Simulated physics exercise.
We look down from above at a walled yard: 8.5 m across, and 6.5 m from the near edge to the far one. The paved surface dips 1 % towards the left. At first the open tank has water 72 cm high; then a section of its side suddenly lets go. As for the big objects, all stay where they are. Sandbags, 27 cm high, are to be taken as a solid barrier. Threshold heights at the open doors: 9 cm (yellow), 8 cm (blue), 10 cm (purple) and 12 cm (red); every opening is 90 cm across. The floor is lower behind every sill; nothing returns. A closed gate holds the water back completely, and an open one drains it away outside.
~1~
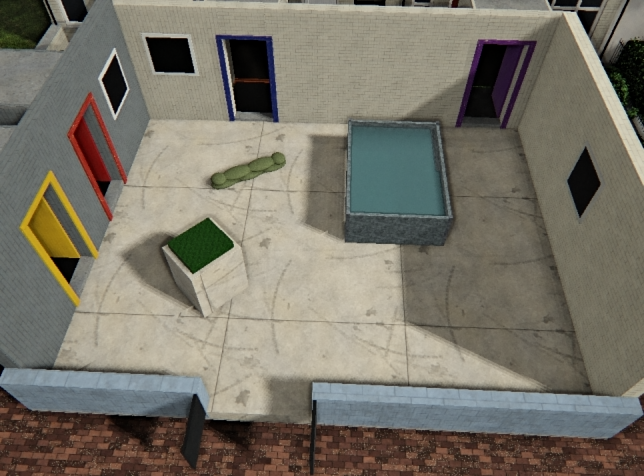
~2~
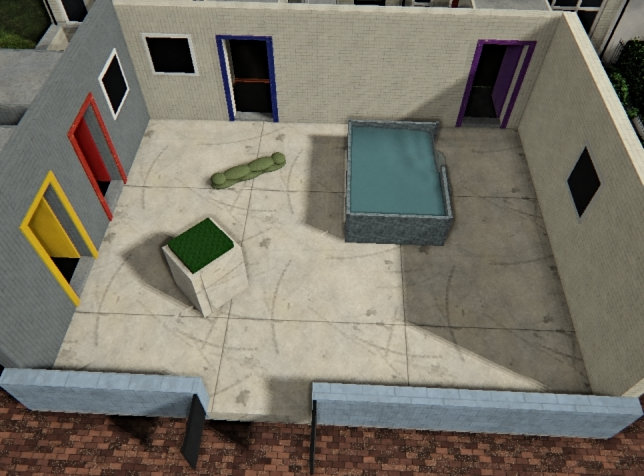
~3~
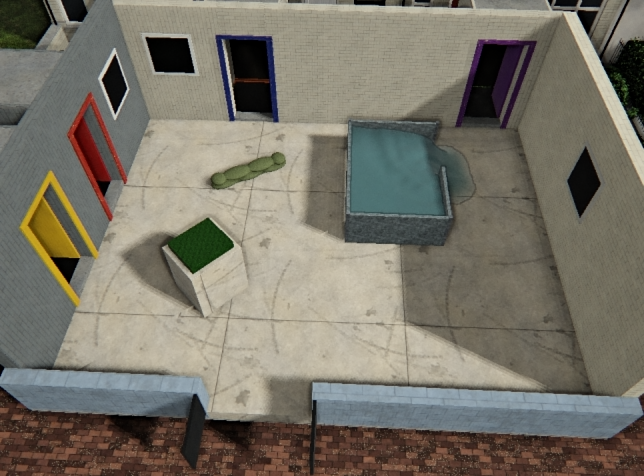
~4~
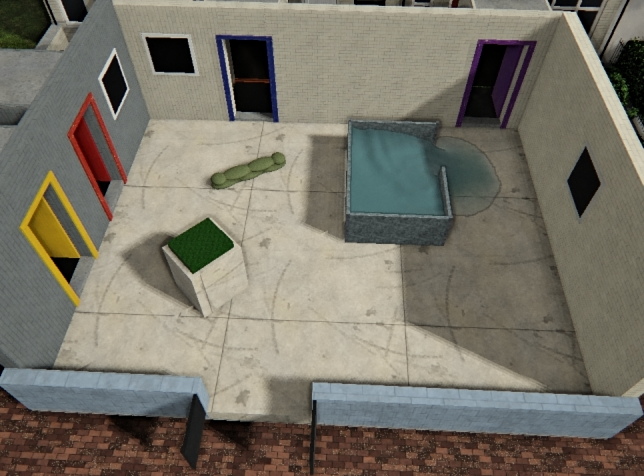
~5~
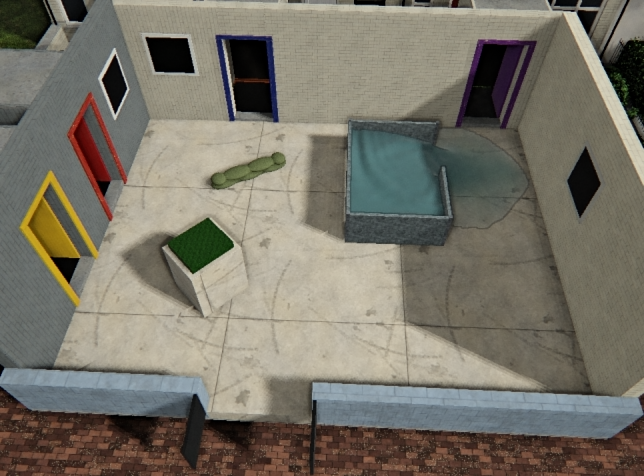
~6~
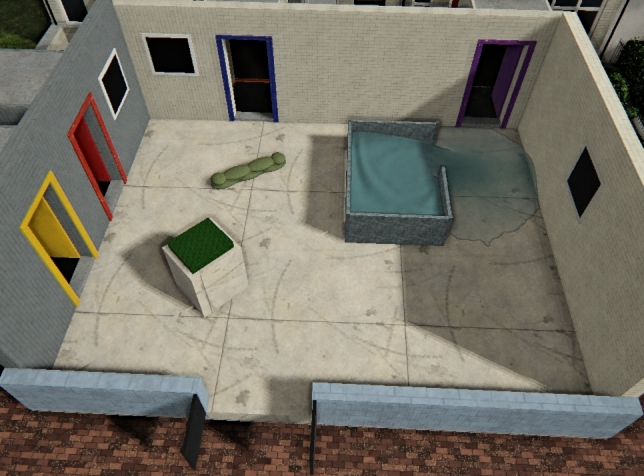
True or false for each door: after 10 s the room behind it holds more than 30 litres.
Yellow door: False; blue door: False; purple door: True; red door: False.
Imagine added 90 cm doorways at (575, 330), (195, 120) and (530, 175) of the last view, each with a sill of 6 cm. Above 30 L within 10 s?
Less, less, more.
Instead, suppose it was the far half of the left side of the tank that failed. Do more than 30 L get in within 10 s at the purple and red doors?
Result: Purple limit not passed, red limit not passed.
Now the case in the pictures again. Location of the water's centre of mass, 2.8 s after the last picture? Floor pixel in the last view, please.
Centre: Roughly (447, 201) px.
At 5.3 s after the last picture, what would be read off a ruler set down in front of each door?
You'd get yellow at 0 cm, blue at 5 cm, purple at 17 cm, and red at 0 cm.
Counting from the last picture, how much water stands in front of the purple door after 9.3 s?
The depth there is around 9.0 cm.
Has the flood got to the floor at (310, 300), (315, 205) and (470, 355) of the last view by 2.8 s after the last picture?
Untouched, untouched, submerged.
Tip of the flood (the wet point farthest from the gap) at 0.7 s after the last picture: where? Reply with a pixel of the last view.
(558, 274).
Then, 0.7 s after the last picture water covers 10 % of the floor and is deepest (58 cm) near (517, 130); yellow door not reached, blue door not reached, purple door 26 cm at the sill, 3 L in, red door not reached.
Then, 1.5 s after the last picture water covers 20 % of the floor and is deepest (42 cm) near (519, 135); yellow door not reached, blue door not reached, purple door 33 cm at the sill, 107 L in, red door not reached.
Then, 2.8 s after the last picture water covers 35 % of the floor and is deepest (27 cm) near (520, 169); yellow door not reached, blue door not reached, purple door 26 cm at the sill, 262 L in, red door not reached.
Then, 5.3 s after the last picture water covers 60 % of the floor and is deepest (18 cm) near (518, 163); yellow door not reached, blue door 5 cm at the sill, 0 L in, purple door 17 cm at the sill, 386 L in, red door not reached.
Then, 9.3 s after the last picture water covers 90 % of the floor and is deepest (13 cm) near (46, 389); yellow door 6 cm at the sill, 0 L in, blue door 3 cm at the sill, 0 L in, purple door 9 cm at the sill, 417 L in, red door 5 cm at the sill, 0 L in.
